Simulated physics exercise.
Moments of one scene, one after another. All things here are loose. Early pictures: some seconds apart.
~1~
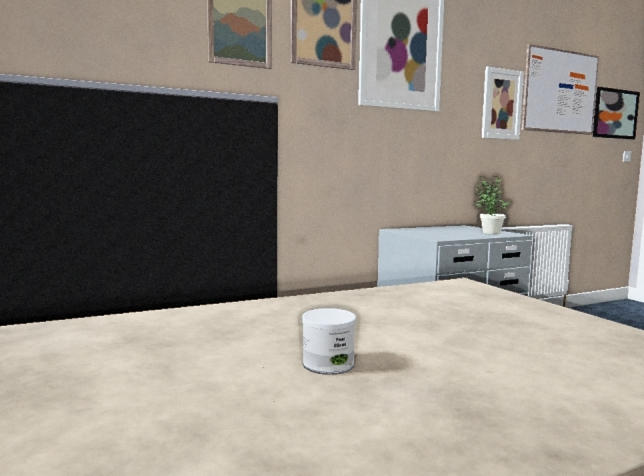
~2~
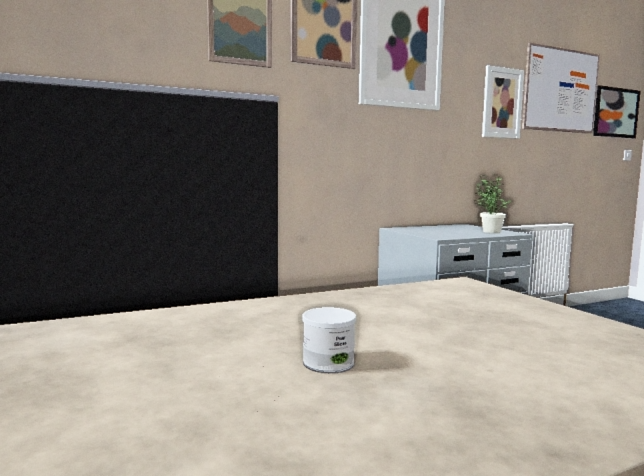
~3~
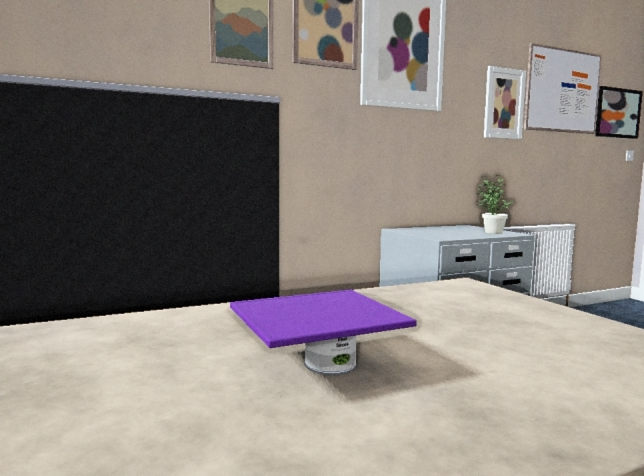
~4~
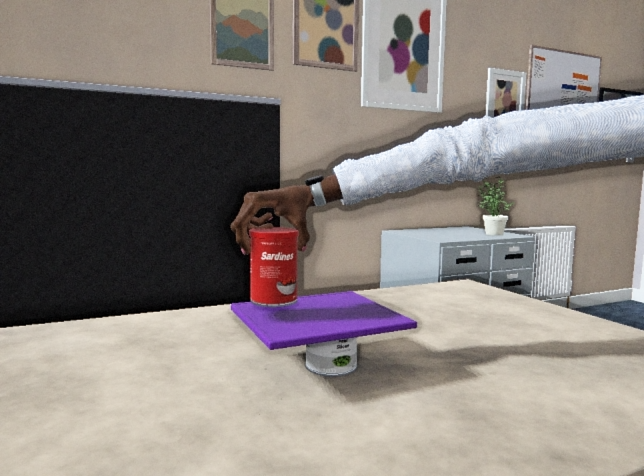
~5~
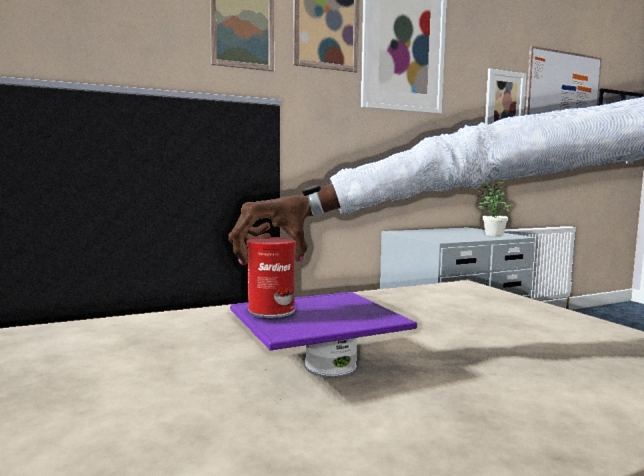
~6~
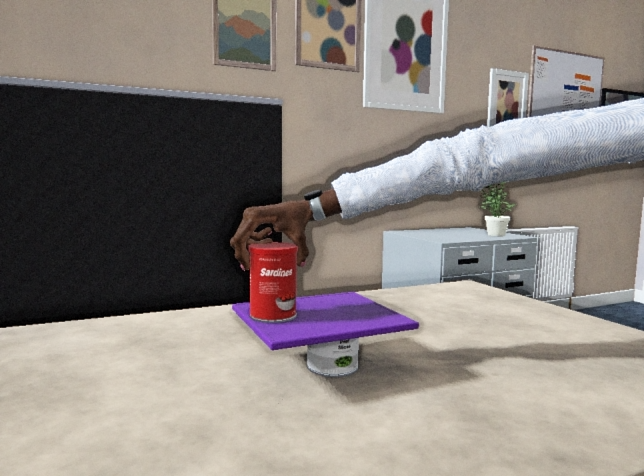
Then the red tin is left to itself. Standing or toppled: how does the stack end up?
It is going to fail to remain upright.
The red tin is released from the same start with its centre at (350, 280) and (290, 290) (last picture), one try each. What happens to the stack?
Result one: The stack stands. Result two: The stack falls.
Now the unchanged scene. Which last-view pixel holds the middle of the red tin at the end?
Roughly pixel (223, 360) in the last picture.
Then, 0.30 s after the last picture, red tin now fallen; purple lid tipped 51° from how it was.
Then, 0.40 s after the last picture, purple lid tipped 62° from how it was.
Then, 0.50 s after the last picture, purple lid tipped 57° from how it was.
At rest, fallen, red tin; tipped over in the stack, purple lid; white tin in place. Seen from the same camera at the end, red tin near (224, 360). The stack comes apart.
